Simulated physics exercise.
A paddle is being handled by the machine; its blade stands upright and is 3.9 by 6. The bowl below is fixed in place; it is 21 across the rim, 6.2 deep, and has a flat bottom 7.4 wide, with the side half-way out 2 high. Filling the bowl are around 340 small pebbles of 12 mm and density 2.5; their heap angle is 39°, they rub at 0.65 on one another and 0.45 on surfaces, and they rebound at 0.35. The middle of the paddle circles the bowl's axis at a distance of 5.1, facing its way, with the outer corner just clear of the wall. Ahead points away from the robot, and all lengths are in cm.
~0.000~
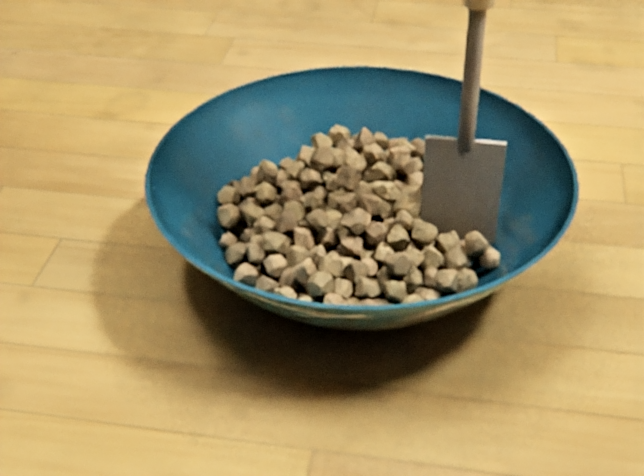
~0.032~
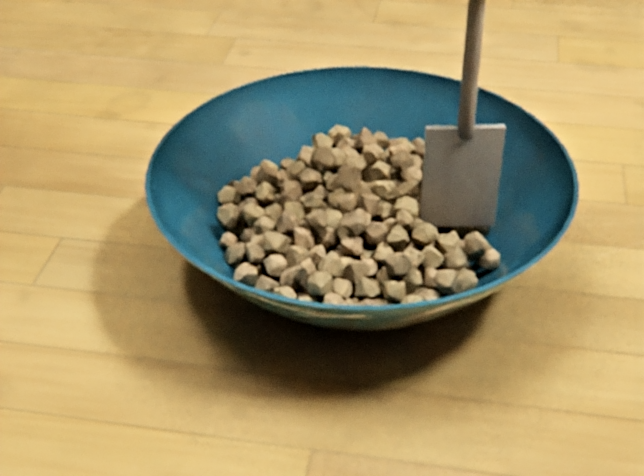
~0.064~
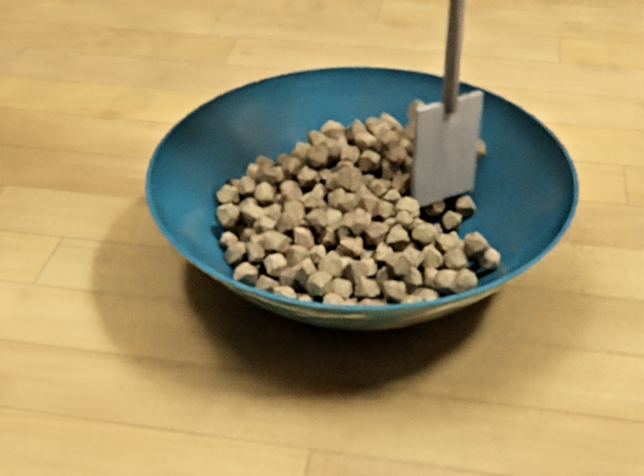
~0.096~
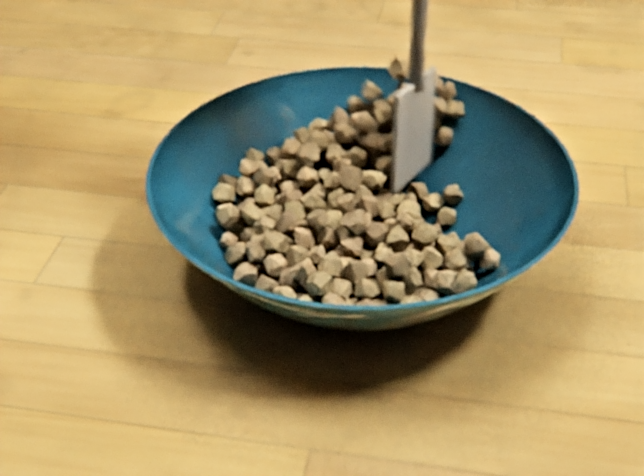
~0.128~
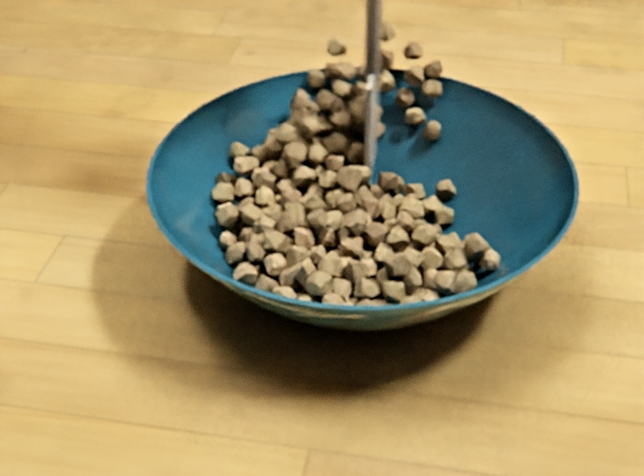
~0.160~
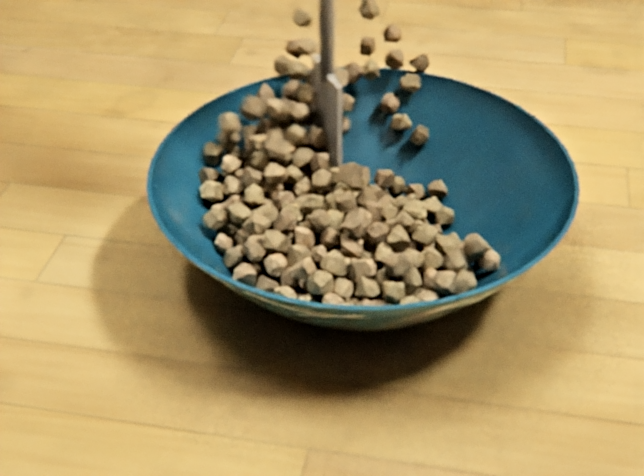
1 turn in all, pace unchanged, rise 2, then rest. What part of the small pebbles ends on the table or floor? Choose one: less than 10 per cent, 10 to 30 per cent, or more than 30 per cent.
The share is 10 to 30 per cent.
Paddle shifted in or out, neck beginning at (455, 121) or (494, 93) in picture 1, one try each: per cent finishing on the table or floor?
I'd put it at around 15 and 5 percent.
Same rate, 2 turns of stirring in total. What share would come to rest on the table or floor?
I'd expect around 25 per cent.
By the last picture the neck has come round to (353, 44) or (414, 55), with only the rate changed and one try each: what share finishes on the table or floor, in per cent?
Around 15 and 5 per cent respectively.
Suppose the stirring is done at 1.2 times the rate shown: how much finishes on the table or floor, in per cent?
About 20 per cent.
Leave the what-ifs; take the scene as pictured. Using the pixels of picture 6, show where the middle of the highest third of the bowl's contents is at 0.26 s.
I'd put it at around (252, 224).
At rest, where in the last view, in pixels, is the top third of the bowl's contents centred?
I'd put it at about (372, 234).
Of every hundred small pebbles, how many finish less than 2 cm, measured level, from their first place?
Around 45 in a hundred.
By 0.26 s, 210° round, highest piece 9 above the table; 326 in the bowl, 5 on the table or floor, 14 in flight or on the tool.
By 0.37 s, 298° round, highest piece 10 above the table; 302 in the bowl, 22 on the table or floor, 21 in flight or on the tool.
By 0.62 s, 0° round, highest piece 6 above the table; 292 in the bowl, 53 on the table or floor.
By 1.32 s, 0° round, highest piece 6 above the table; 292 in the bowl, 53 on the table or floor.
Final count, 292 in the bowl, 53 on the table or floor. That is 15 % on the table or floor.
